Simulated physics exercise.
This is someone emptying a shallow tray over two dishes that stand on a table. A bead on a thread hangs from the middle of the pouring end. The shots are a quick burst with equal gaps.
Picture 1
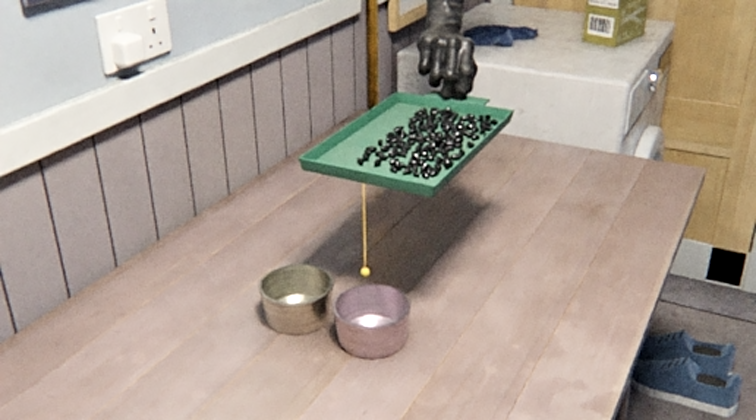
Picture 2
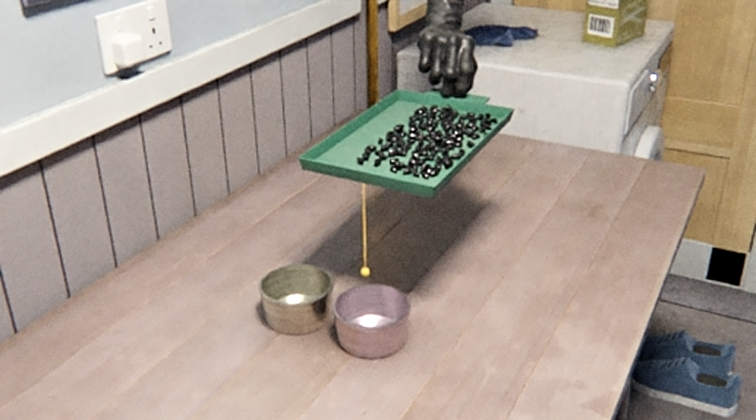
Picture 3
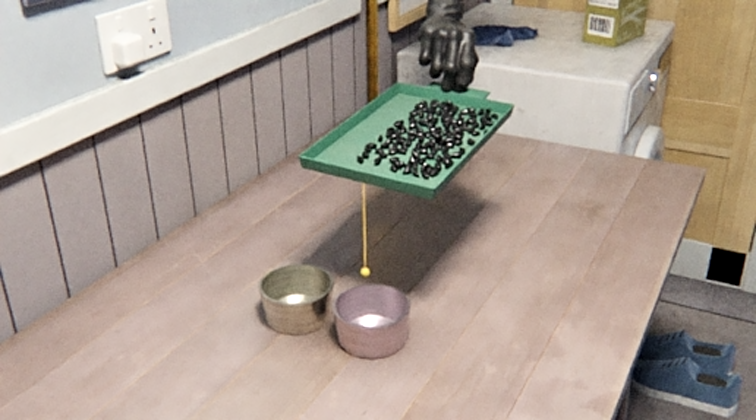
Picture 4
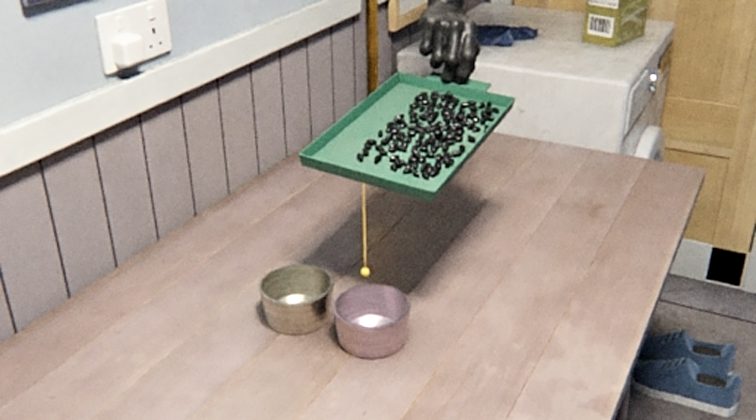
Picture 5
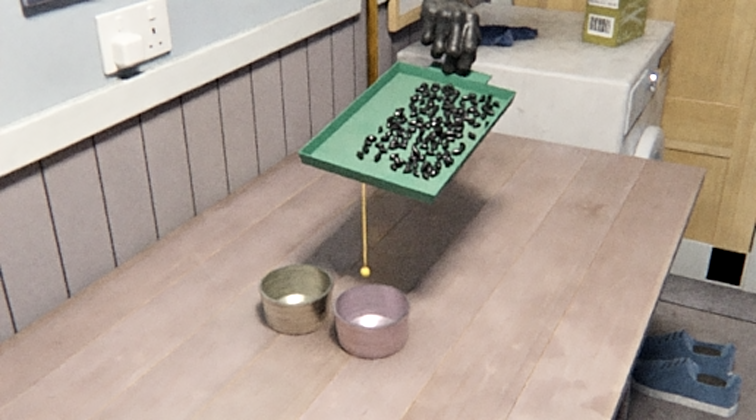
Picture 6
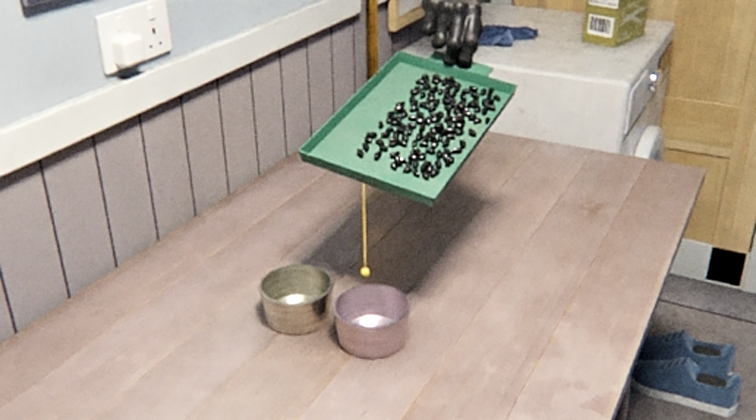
The video shows a dark hand holding a green tray of black beans above two small dishes on a wooden table, gradually raising the tray's far end so it slopes more steeply, while a yellow bead hangs beneath on a thread.
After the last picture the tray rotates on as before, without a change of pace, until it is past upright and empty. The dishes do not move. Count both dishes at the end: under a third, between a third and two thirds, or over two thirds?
Caught overall: Under a third.
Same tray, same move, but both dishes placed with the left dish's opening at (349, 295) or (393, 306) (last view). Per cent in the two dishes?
The first gives 40 %, the second 50 %.
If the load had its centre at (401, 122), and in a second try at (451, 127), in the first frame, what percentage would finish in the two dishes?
The first gives 20 %, the second 10 %.
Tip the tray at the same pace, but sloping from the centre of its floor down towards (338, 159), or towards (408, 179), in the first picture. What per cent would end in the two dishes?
In turn 40 and 40 in a hundred.
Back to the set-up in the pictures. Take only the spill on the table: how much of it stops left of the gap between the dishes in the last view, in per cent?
It comes to 0 per cent or so.
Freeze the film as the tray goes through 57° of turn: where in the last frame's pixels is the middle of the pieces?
Roughly at (437, 147).
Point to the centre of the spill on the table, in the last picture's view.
Roughly at (438, 330).
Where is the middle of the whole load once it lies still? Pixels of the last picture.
At about (425, 333).
Soon, tray tipped steeply; nearly all on the tray; a stray few in the air.
A while on, tray tipped right over; nearly all on the tray; a small part outside both.
Towards the end, tray tipped past a quarter turn; about a quarter in the right dish; most outside both.
Finally, tray tipped past a quarter turn; about a quarter in the right dish; none in the left dish; most outside both.
